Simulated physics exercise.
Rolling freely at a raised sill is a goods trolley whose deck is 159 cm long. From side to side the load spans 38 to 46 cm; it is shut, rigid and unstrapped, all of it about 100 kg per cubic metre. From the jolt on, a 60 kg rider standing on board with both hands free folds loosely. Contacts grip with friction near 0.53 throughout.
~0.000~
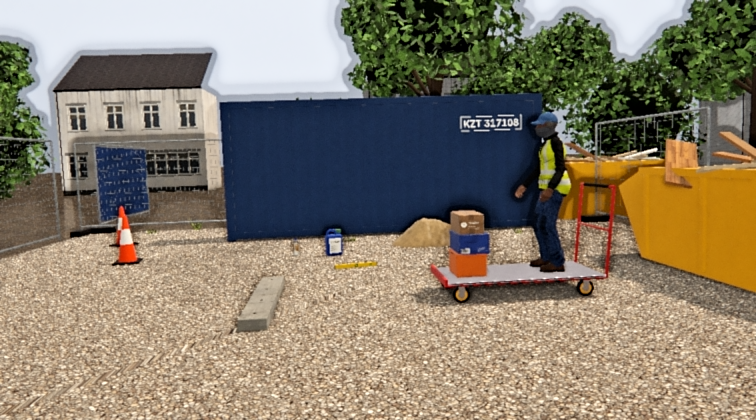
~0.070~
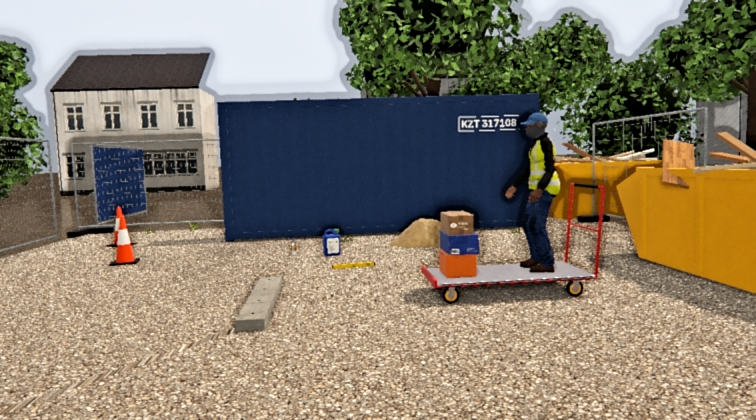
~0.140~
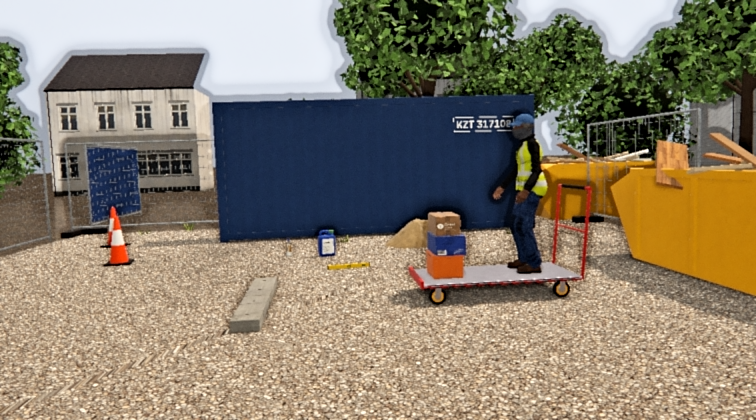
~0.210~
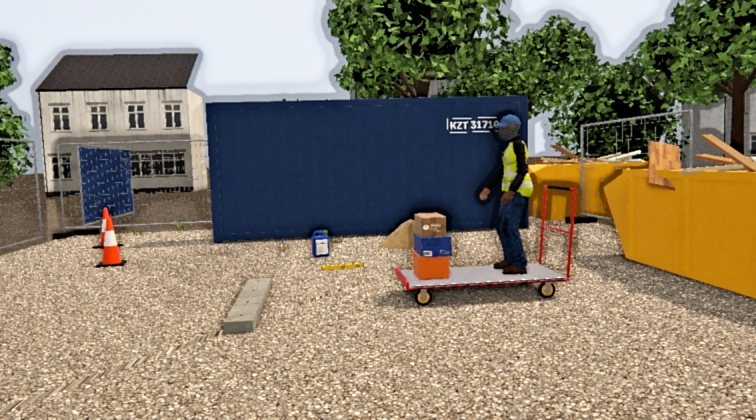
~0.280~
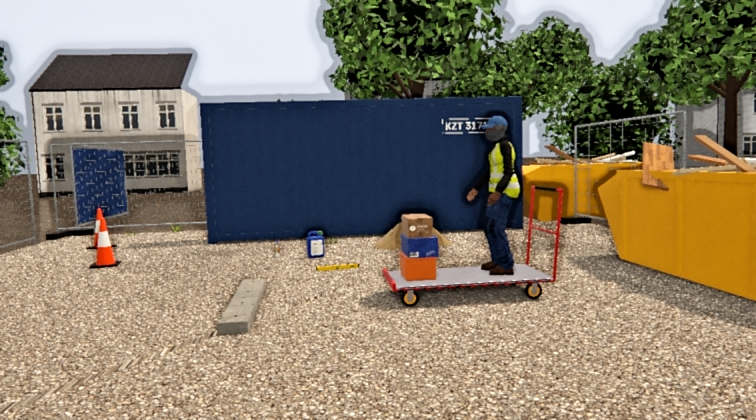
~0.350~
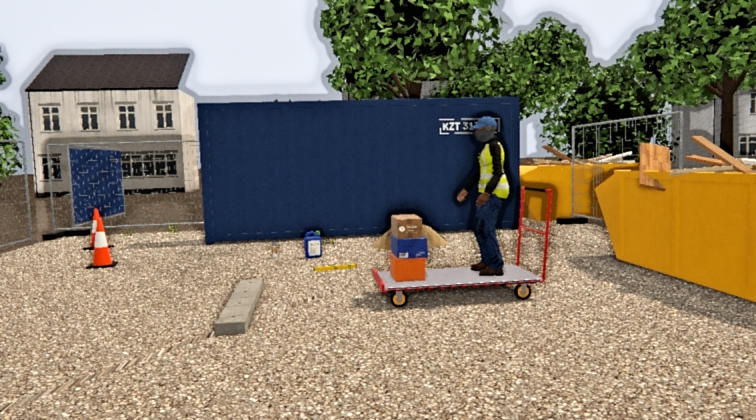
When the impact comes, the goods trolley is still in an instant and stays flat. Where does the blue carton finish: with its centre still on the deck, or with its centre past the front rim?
The blue carton finishes still on the deck.
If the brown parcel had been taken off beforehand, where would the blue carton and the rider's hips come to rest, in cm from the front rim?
The blue item would stop 10 centimetres behind the rim, with the hips 90 centimetres behind.
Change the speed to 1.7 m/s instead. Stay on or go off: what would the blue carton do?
In that case blue off.
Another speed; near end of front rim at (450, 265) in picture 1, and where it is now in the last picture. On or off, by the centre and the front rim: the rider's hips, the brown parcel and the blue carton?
Result: Hips safe; brown gone; blue gone.
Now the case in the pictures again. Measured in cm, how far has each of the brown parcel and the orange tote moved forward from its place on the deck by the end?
Forward shift in cm: Brown 20, orange 10.
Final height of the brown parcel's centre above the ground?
Its centre ends some 75 cm up.
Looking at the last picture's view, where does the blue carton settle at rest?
Roughly at (260, 253).
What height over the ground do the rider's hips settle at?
They finish some 55 cm off the ground.
The wheels strike at 1.47 s.
After 2.02 s the blue carton is 20 cm behind the rim, tilted 0°, near (265, 253) in the last picture's view.
After 2.47 s the blue carton is 19 cm behind the rim, tilted 0°, near (263, 253) in the last picture's view.
At rest, 3.7 s, nothing is past the rim; behind it, brown parcel, orange tote, blue carton and the rider's hips.
